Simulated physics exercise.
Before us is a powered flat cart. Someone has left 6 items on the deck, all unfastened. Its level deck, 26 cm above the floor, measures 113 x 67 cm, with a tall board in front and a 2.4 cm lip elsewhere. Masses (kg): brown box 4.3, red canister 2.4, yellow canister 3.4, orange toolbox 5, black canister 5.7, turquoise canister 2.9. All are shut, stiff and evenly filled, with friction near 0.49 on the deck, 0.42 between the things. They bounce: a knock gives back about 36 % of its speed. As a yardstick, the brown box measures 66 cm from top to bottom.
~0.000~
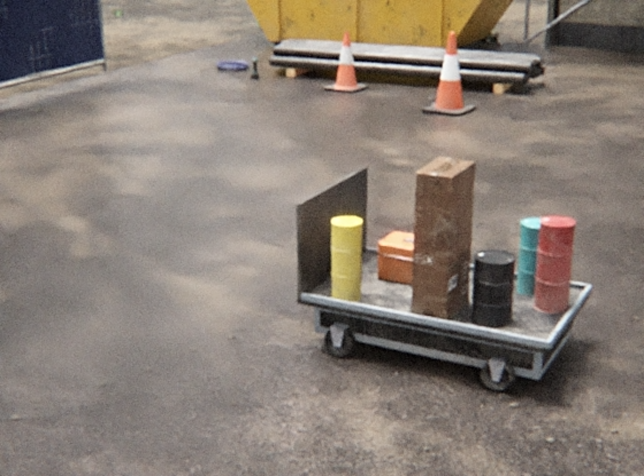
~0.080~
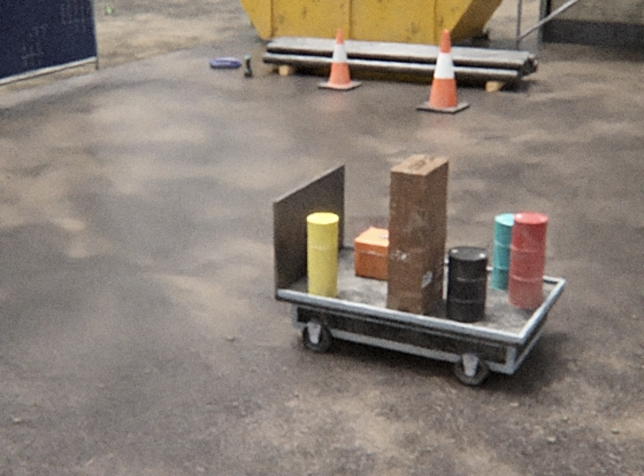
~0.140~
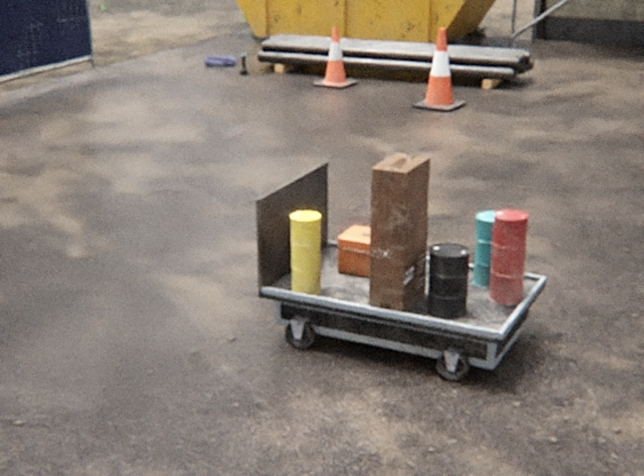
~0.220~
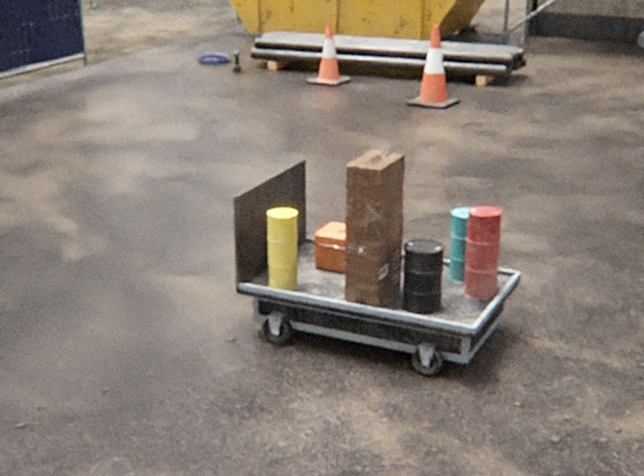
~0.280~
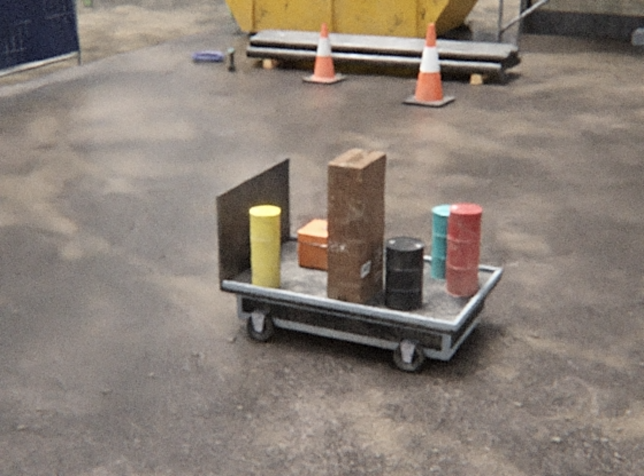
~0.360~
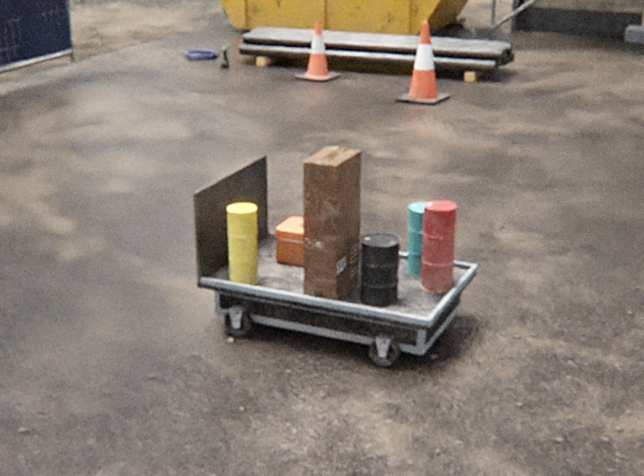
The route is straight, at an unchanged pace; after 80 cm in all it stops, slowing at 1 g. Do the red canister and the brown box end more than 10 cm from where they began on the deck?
The red canister gets shifted; the brown box gets shifted.
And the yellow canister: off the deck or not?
The yellow canister finishes off the deck.
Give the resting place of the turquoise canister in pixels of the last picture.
At about (295, 237).
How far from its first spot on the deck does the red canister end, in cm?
About 36 cm.
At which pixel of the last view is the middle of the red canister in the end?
At about (299, 252).
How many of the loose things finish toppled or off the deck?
4 of them.
By 0.66 s, 91 cm covered; red canister tilted 9° near (358, 232); brown box tilted 7° near (252, 211); yellow canister tilted 10°.
By 0.86 s, 91 cm covered, stopped; red canister tilted 49° near (330, 232); brown box tilted 36° near (218, 210); turquoise canister tilted 25°.
By 1.26 s, 91 cm covered, stopped; red canister on its side near (304, 250); brown box tilted 47° near (210, 207); turquoise canister on its side.
By 2.46 s, 91 cm covered, stopped; yellow canister now off the deck; red canister on its side near (299, 252); brown box tilted 48° near (203, 215).
When it is over (2.9 s), off the deck, yellow canister; lying over on the deck, brown box, red canister and turquoise canister; not toppled but over 10 cm from the start, orange toolbox; black canister within 10 cm of the start. End places, in pixels of the last picture, red canister near (299, 252), brown box near (203, 215).
